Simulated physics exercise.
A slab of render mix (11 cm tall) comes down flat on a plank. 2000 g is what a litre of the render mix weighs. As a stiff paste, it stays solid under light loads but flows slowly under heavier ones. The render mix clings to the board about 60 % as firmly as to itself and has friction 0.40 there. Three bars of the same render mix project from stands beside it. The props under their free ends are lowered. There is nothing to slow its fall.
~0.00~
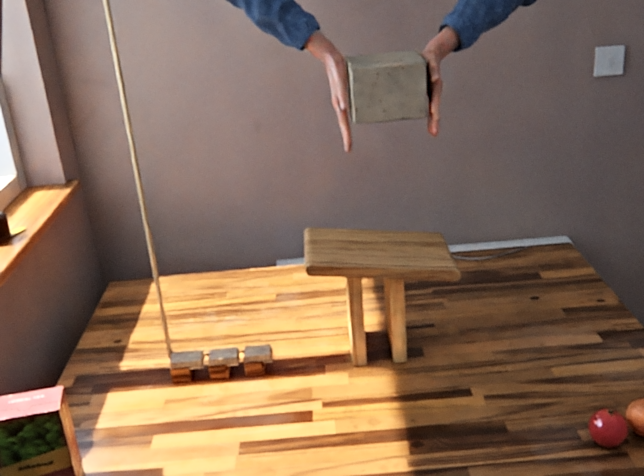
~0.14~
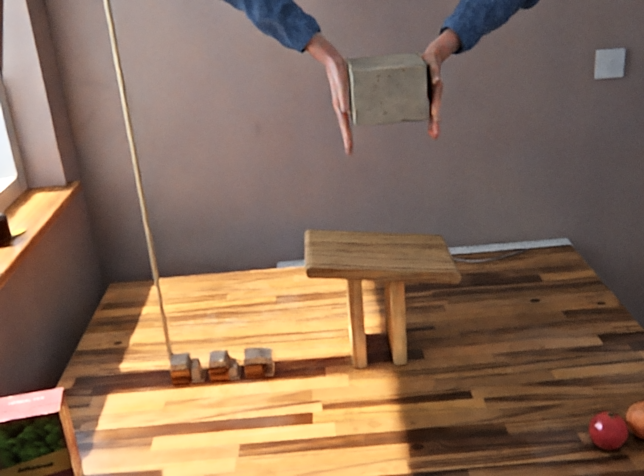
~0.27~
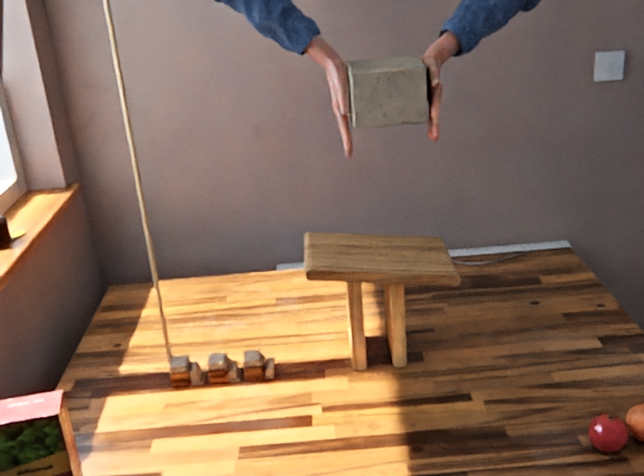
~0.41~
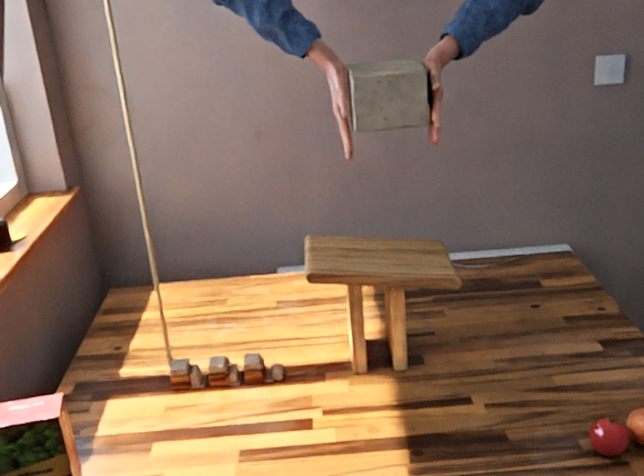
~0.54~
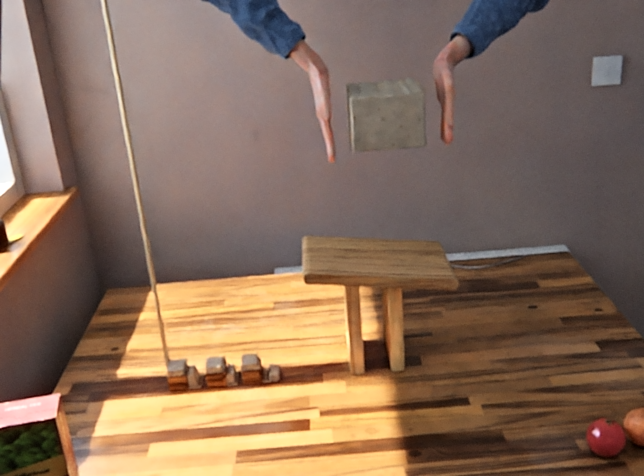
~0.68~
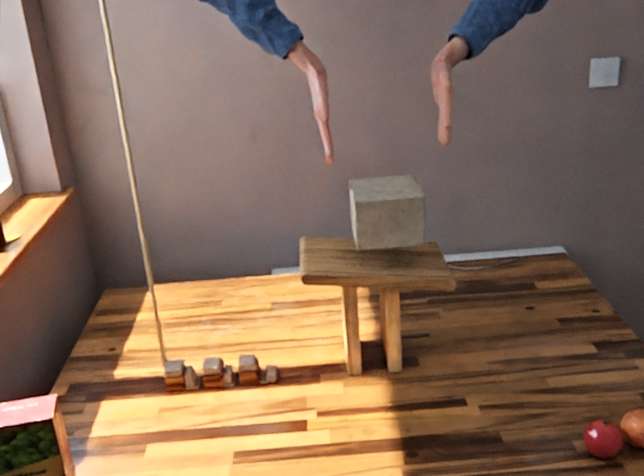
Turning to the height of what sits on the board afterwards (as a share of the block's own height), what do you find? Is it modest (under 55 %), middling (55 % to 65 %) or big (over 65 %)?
It is modest, under 55 %.
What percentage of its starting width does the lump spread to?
Roughly 200 per cent.
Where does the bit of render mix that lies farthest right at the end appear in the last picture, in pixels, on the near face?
Pixel: Approx. (455, 272).
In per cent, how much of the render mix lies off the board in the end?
25 % off the board.
After 0.79 s, it stands 50 % of its first height and none has gone off the board.
After 0.92 s, it stands 49 % of its first height and 15 % has gone off the board.
After 1.06 s, it stands 49 % of its first height and 23 % has gone off the board.
After 1.19 s, it stands 49 % of its first height and 23 % has gone off the board.
After 1.29 s, it stands 49 % of its first height and 23 % has gone off the board.
